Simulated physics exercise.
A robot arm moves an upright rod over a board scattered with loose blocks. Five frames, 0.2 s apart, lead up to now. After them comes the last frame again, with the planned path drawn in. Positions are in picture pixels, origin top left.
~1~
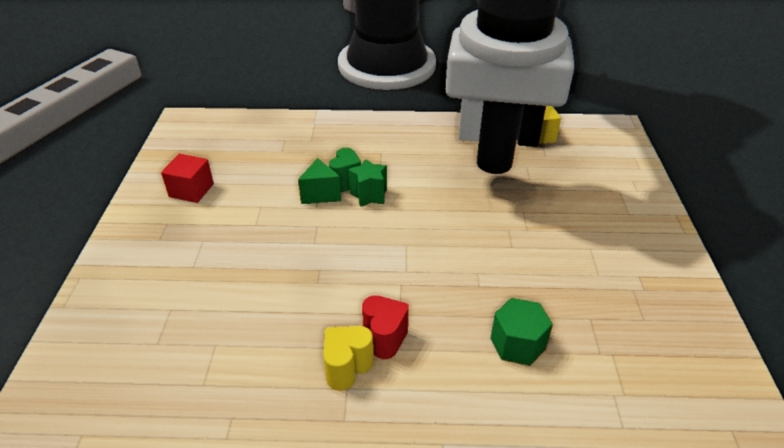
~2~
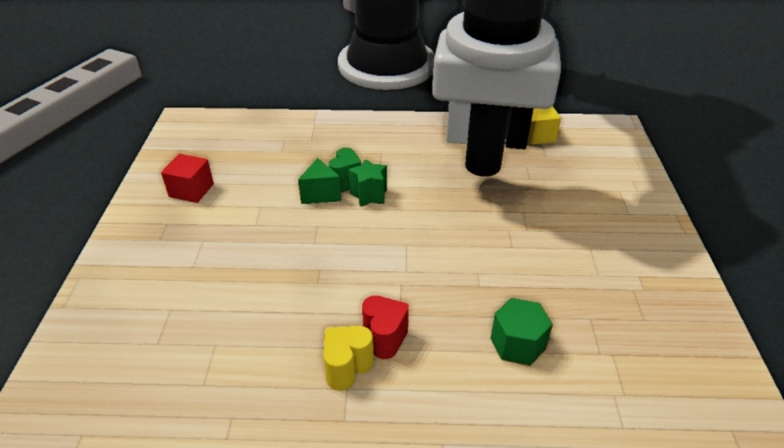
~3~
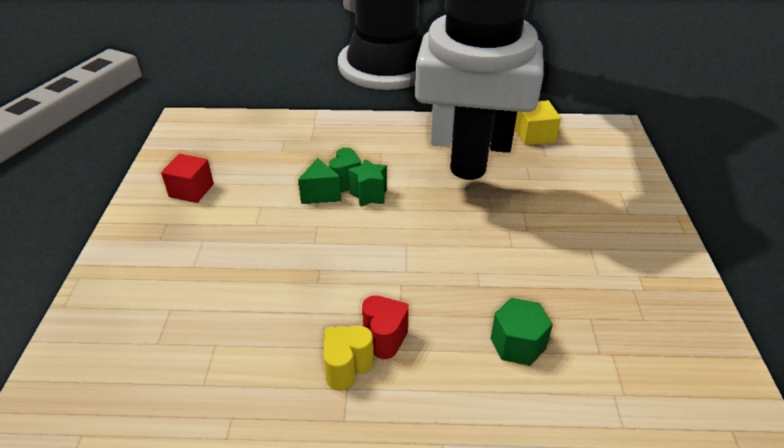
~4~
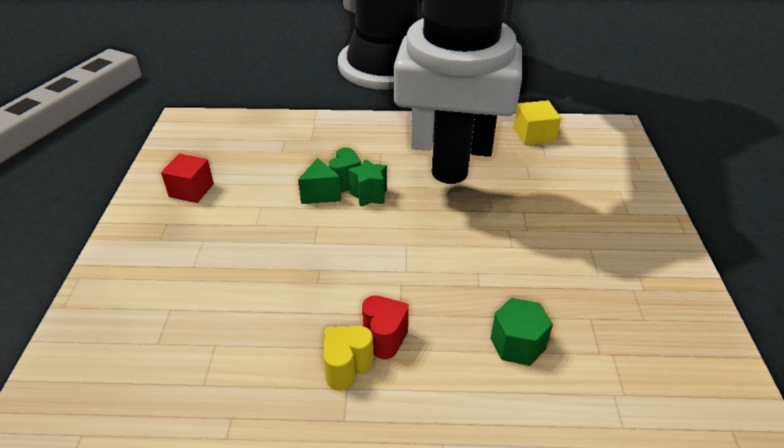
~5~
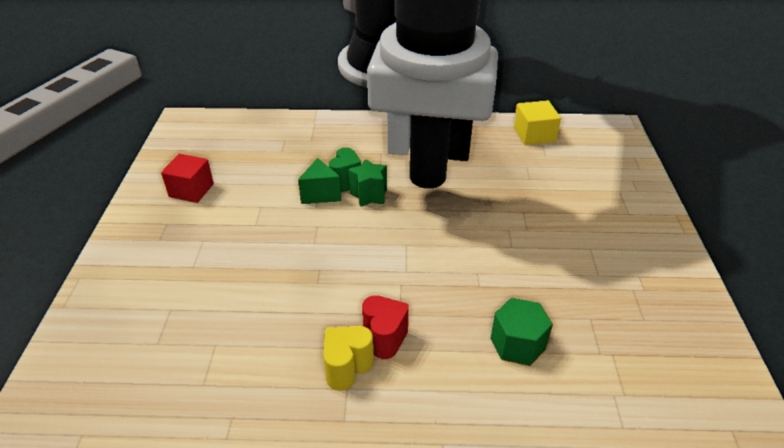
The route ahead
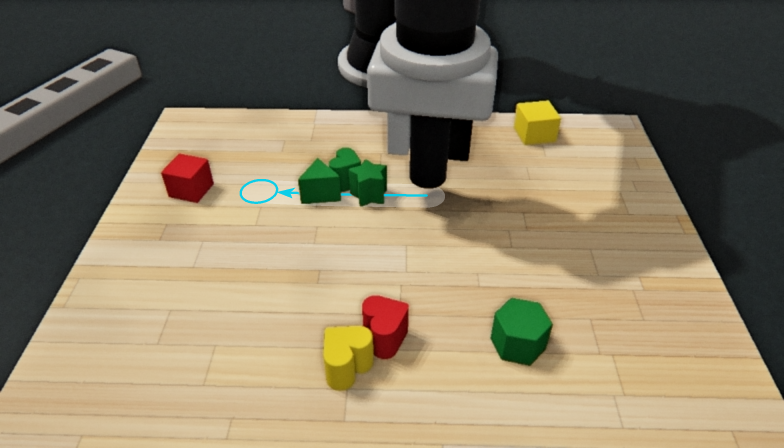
A robot arm holding a dark upright rod hangs over the far side of a pale wooden board, seen from a fixed, raised view. A red cube and three clustered green blocks sit at the far left, a yellow cube at the far right, and red and yellow hearts and a green hexagonal block nearer. The arm glides steadily left and slightly nearer, uncovering the yellow cube, while every block stays still.
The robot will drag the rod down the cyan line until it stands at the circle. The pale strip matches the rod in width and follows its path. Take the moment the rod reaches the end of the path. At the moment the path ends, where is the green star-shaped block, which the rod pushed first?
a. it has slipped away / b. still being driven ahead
The answer is b.
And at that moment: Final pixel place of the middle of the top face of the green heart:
The spot you're after is about (305, 149) in the image.
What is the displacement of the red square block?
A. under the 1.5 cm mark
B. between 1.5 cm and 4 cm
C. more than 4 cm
I choose A.
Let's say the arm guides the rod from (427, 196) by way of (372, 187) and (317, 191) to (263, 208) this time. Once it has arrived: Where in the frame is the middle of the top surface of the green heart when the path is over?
I predict (289, 152).
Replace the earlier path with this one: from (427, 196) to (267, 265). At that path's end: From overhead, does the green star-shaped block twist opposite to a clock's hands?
It seems not.
The line goes from (427, 196) directly to (259, 191).
What follows on the original path. One third of the way, rod (369, 177); green triangular piece (304, 173); green heart (320, 152), turned 45° clockwise; green star-shaped block (336, 169).
Two thirds of the way, rod (311, 176); green triangular piece (246, 174); green heart (306, 149), turned 105° clockwise; green star-shaped block (278, 169).
At the end, rod (256, 173); red square block (178, 166); green triangular piece (195, 180); green heart (305, 149), turned 110° clockwise; green star-shaped block (221, 167).
